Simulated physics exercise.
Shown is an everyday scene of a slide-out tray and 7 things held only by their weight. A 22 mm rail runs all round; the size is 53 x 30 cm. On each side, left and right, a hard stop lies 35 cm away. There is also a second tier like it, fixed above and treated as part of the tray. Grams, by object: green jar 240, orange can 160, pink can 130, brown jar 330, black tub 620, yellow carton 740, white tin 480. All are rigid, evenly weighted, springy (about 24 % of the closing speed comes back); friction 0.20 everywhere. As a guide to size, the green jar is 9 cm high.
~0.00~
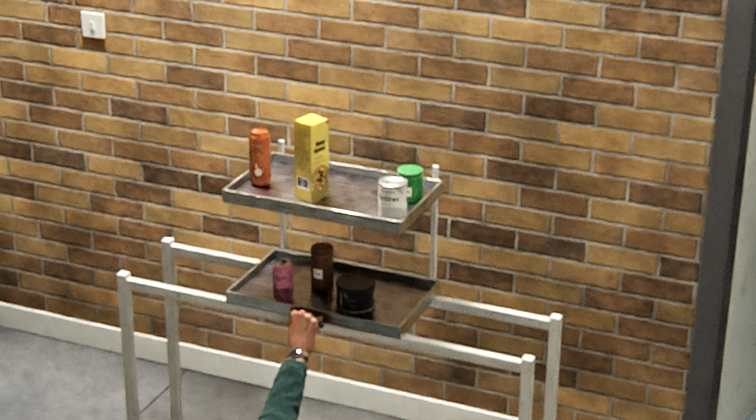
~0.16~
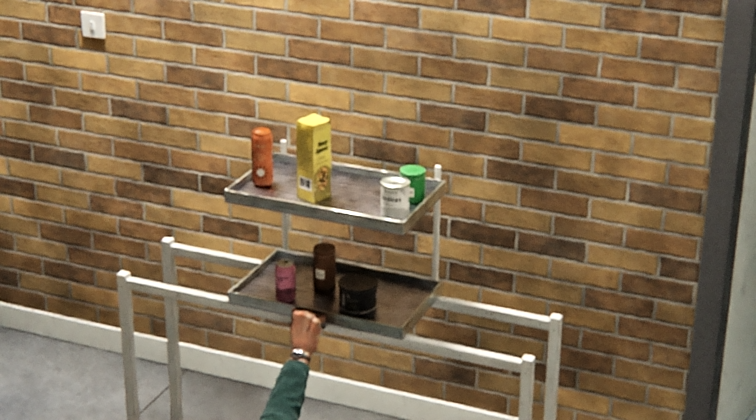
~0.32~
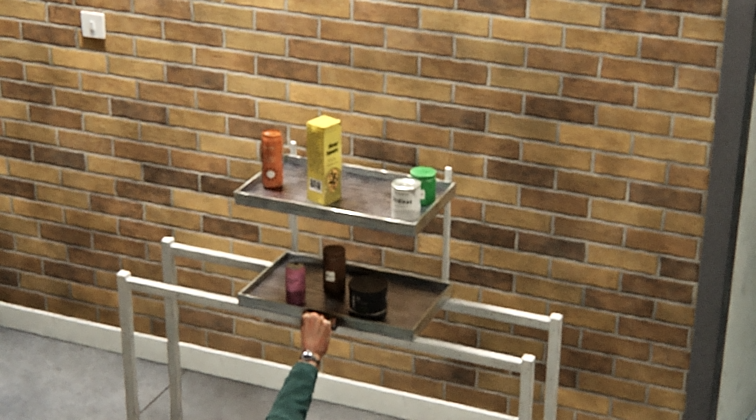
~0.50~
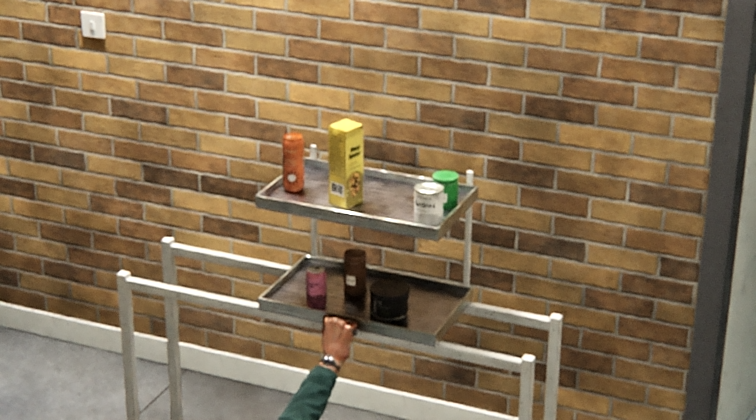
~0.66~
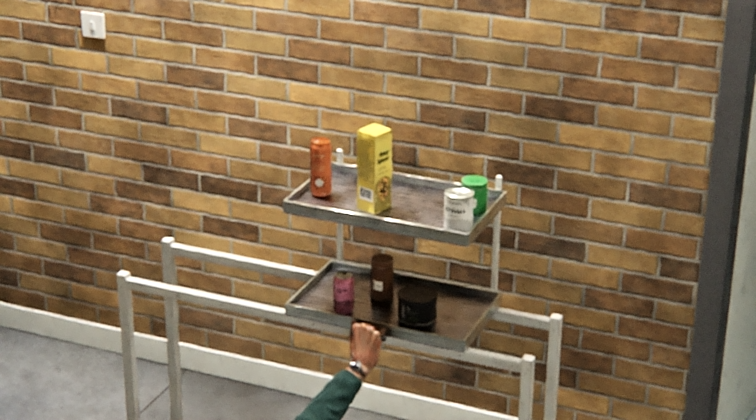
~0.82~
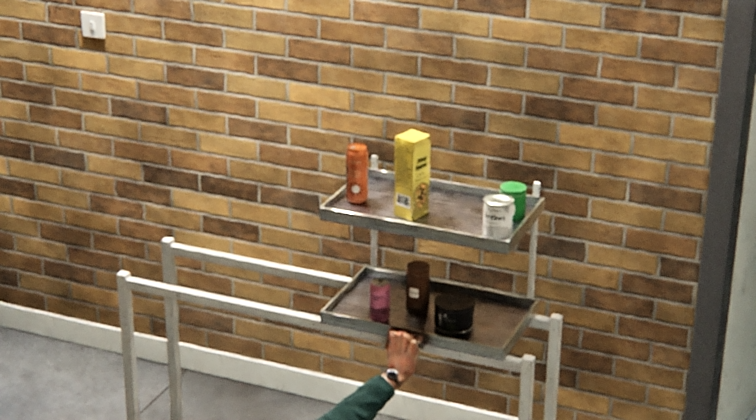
A two-level metal tray holding an orange can, a yellow carton, jars and other containers slid to the right along rails, slowly at first, then faster, as a hand pushed its lower edge.
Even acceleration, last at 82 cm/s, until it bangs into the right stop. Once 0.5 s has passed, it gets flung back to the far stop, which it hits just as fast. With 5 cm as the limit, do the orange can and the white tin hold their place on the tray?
Outcome: The orange can remains about where it was; the white tin moves away from its start.
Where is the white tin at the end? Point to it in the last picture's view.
End position: Roughly (227, 170).
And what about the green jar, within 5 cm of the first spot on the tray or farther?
Outcome for the green jar: Displaced.
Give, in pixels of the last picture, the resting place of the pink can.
Its middle comes to rest around (177, 260).
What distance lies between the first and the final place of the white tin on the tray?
About 16 cm.
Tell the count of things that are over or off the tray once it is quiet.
That makes 0.
After 1.12 s, tray 35 cm right; orange can slid 13 cm near (418, 184); yellow carton slid 13 cm; pink can slid 13 cm.
After 3.22 s, tray 35 cm left; white tin slid 9 cm near (250, 174); orange can slid 7 cm near (175, 143); green jar slid 7 cm.
At rest (3.8 s), not toppled but over 5 cm from the start, green jar and white tin; the other 5 in place, give or take 5 cm. Seen from the same camera at the end, orange can near (154, 139), white tin near (227, 171).
